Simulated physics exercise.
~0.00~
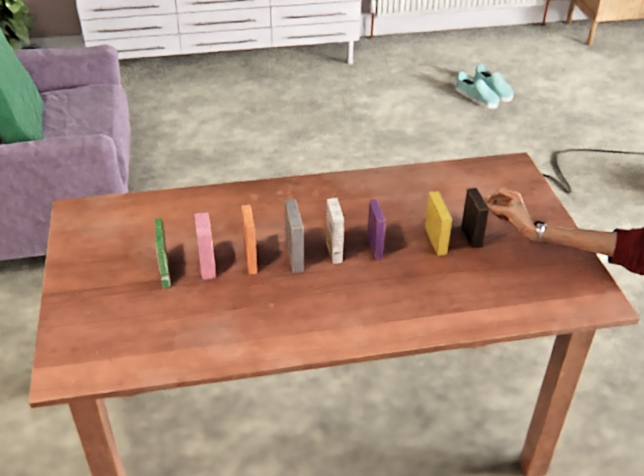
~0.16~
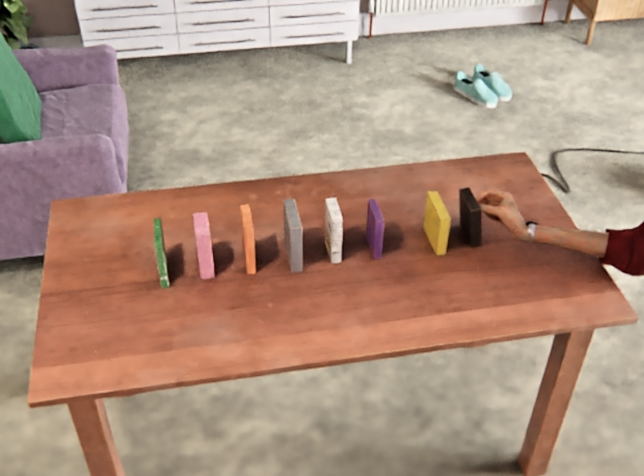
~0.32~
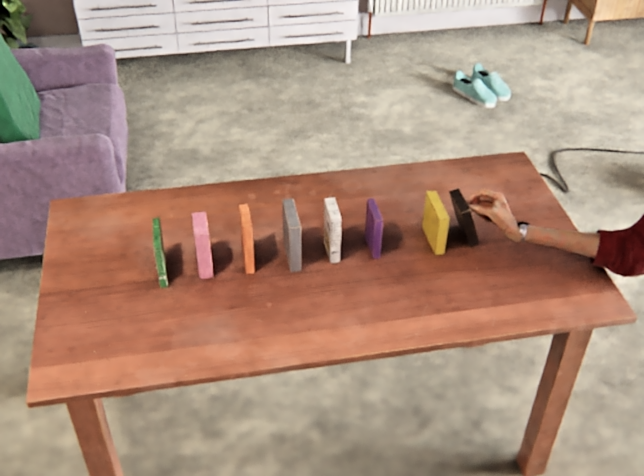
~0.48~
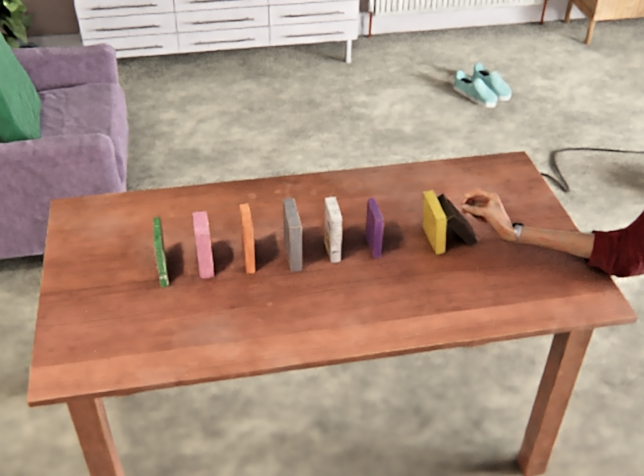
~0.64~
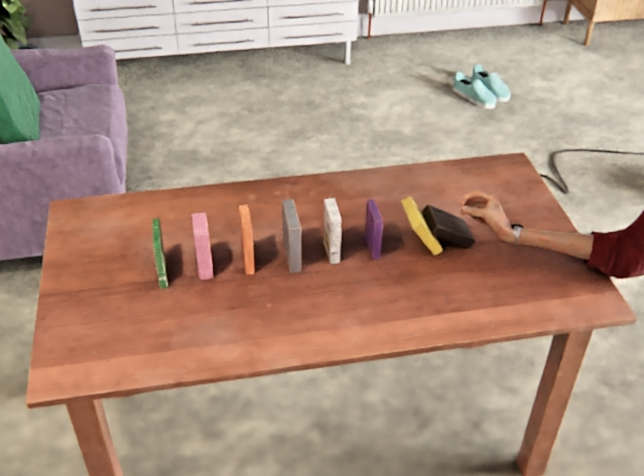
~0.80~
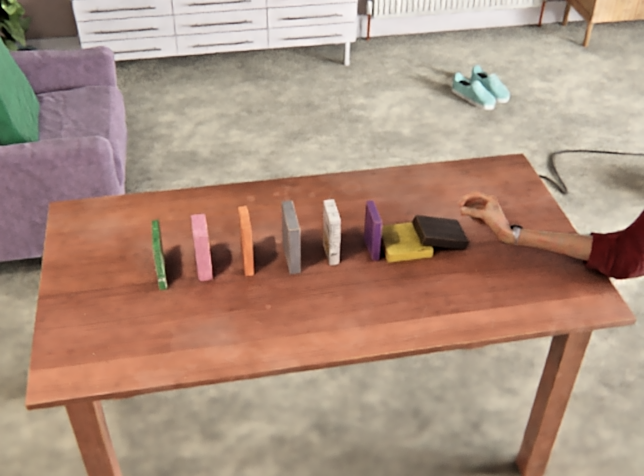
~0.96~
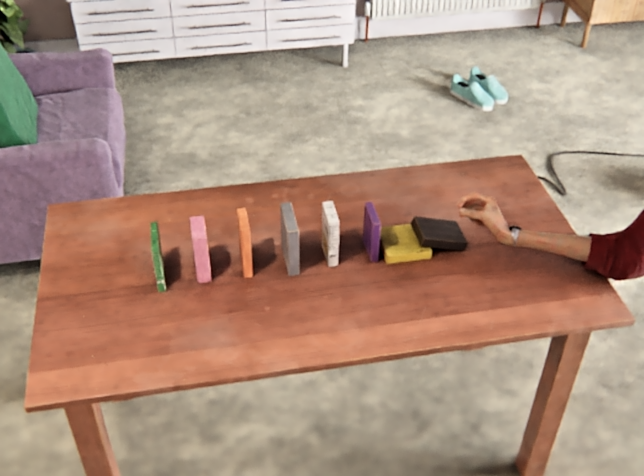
The clip opens on a wooden table where eight thin, coloured blocks stand on end in a line, with a hand at the black one on the right. The fingers push the top of the black block slowly to the left until it leans over towards its yellow neighbour. The black block drops further and the yellow one tips left as the hand stays back. Yellow then falls flat beside the purple block, with the black block resting partly on it. The purple, white, grey, orange, pink and green blocks all remain standing.
